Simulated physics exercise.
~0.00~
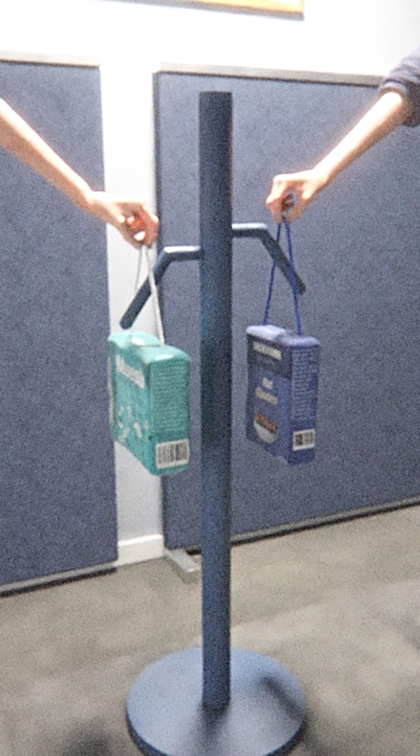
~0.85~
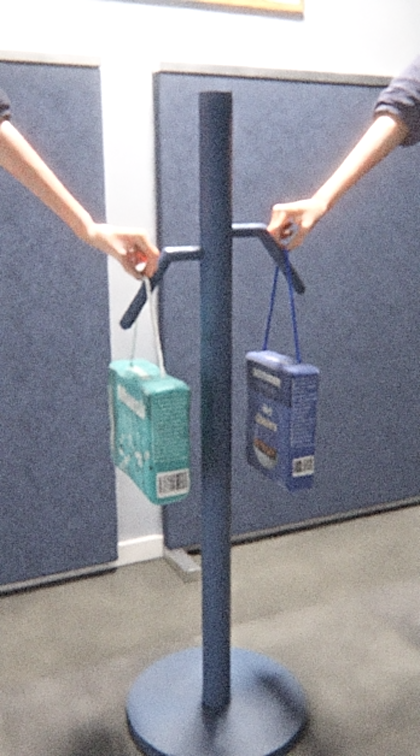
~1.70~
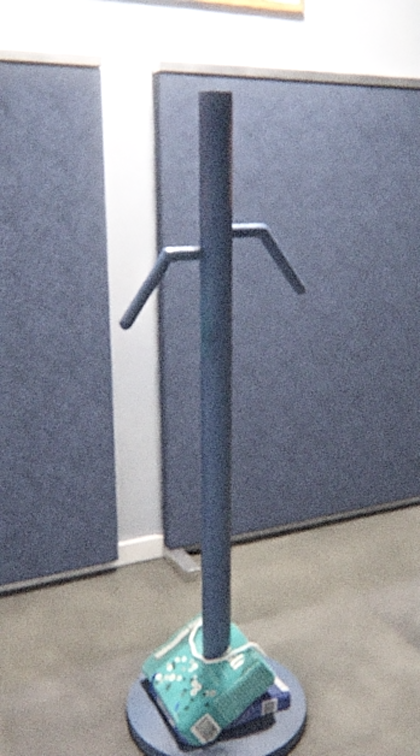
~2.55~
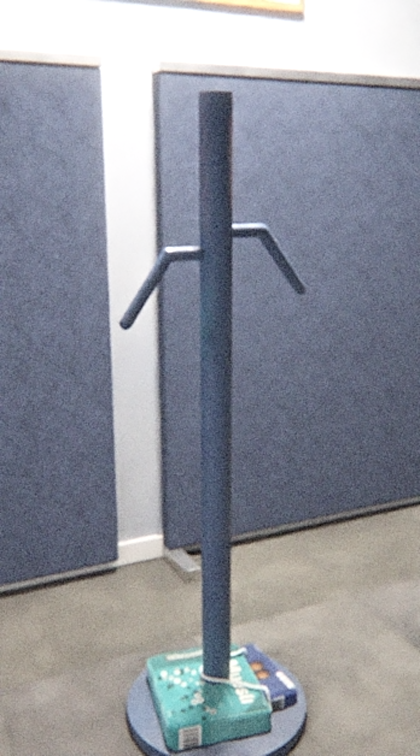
The clip opens on a dark coat stand with two downward-sloping pegs, as a hand on the left holds a turquoise bag by its pale loop and a hand on the right holds a blue bag by its blue loop. The hands lower both bags a little, bringing the loops to the pegs. Next the hands are gone, the pegs are bare, and both bags are down on the round base. The turquoise bag leans against the pole, partly over the blue one. It then settles flat, ending on its side beside the fallen blue bag.
